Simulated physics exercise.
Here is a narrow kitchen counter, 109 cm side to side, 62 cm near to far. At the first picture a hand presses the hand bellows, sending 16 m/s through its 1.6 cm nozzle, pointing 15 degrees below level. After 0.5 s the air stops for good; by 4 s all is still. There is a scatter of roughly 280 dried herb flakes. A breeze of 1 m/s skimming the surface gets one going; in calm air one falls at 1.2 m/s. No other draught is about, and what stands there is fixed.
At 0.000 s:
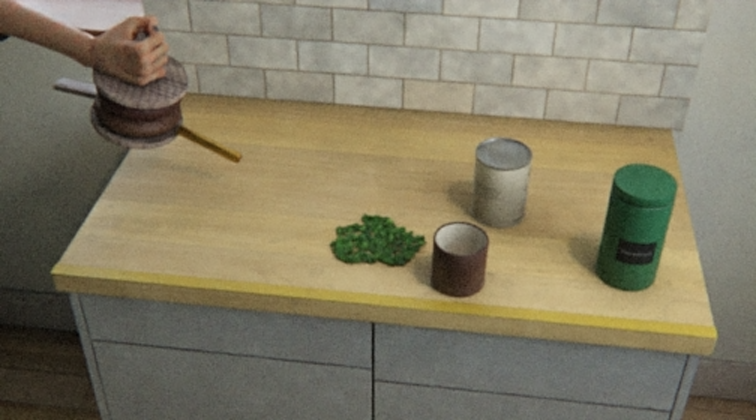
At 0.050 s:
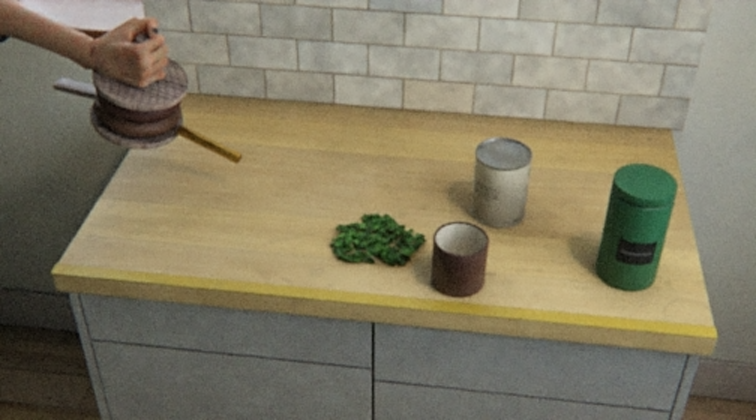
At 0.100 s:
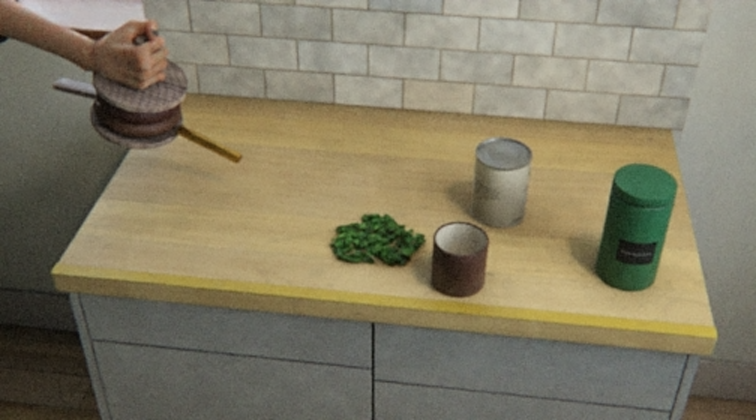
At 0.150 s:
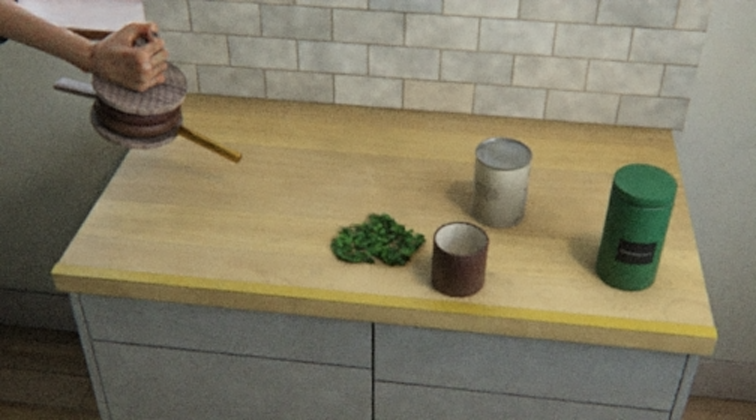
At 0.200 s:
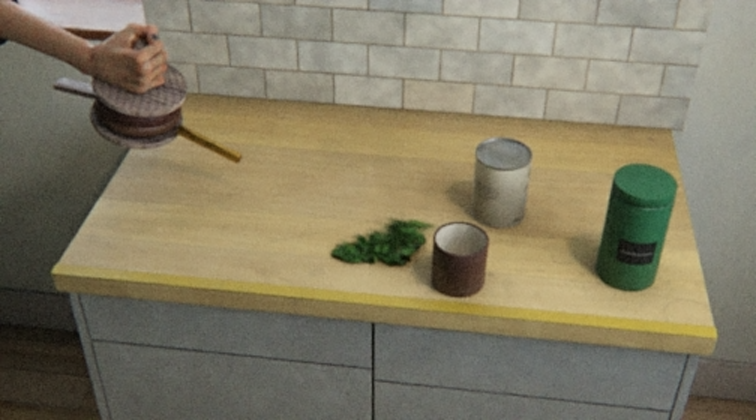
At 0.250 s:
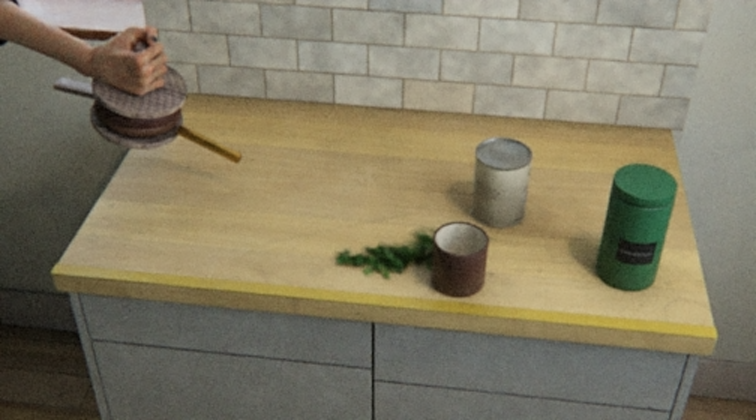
To begin with, a hand rests on round hand bellows at the left of a wooden counter, while a patch of green dried herb flakes lies still near a brown mug, a tin and a green canister. Then the flakes shift rightward, thinning at the left and spreading toward the mug.
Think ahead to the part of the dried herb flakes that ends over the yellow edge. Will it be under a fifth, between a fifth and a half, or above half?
By then more than half are over the yellow edge.
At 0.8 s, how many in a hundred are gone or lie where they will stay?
Near 70 %.
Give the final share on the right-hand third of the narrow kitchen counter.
Near 30 %.
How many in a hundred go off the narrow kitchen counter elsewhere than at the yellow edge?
Some 3 per cent.
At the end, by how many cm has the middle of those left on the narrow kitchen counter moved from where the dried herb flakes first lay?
Roughly 45 cm.
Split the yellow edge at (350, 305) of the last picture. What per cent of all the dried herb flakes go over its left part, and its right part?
Some 0 % left, 70 % right.
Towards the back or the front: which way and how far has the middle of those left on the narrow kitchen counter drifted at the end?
To the front, by about 10 cm.
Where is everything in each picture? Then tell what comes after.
In the first frame, the middle of the dried herb flakes is near (378, 244), none has stirred yet and the mouth of the hand bellows is at (240, 159).
In the second frame, the middle of the dried herb flakes is near (379, 239), none has stirred yet and the yellow edge is centred on (371, 305).
In the third frame, the middle of the dried herb flakes is near (379, 239), none has stirred yet, the top of a mug is at (461, 238) and the top of a tin is at (504, 153).
In the fourth frame, the middle of the dried herb flakes is near (379, 239) and none has stirred yet.
In the fifth frame, the middle of the dried herb flakes is near (391, 246), the farthest in sight from the hand bellows is at (432, 227) and about 30 % have left their places.
In the sixth frame, the middle of the dried herb flakes is near (410, 256), the farthest in sight from the hand bellows is at (466, 228) and about 75 % have left their places.
After 0.8 s the count stands so, 69 % are over the yellow edge; the middle of those left on the top is near (632, 303).
After 1.3 s the count stands so, 70 % are over the yellow edge; the middle of those left on the top is near (632, 303).
After 2.2 s the count stands so, 70 % are over the yellow edge; the middle of those left on the top is near (632, 303).
After 4.0 s, at the end, 70 % are over the yellow edge; the middle of those left on the top is near (632, 303).
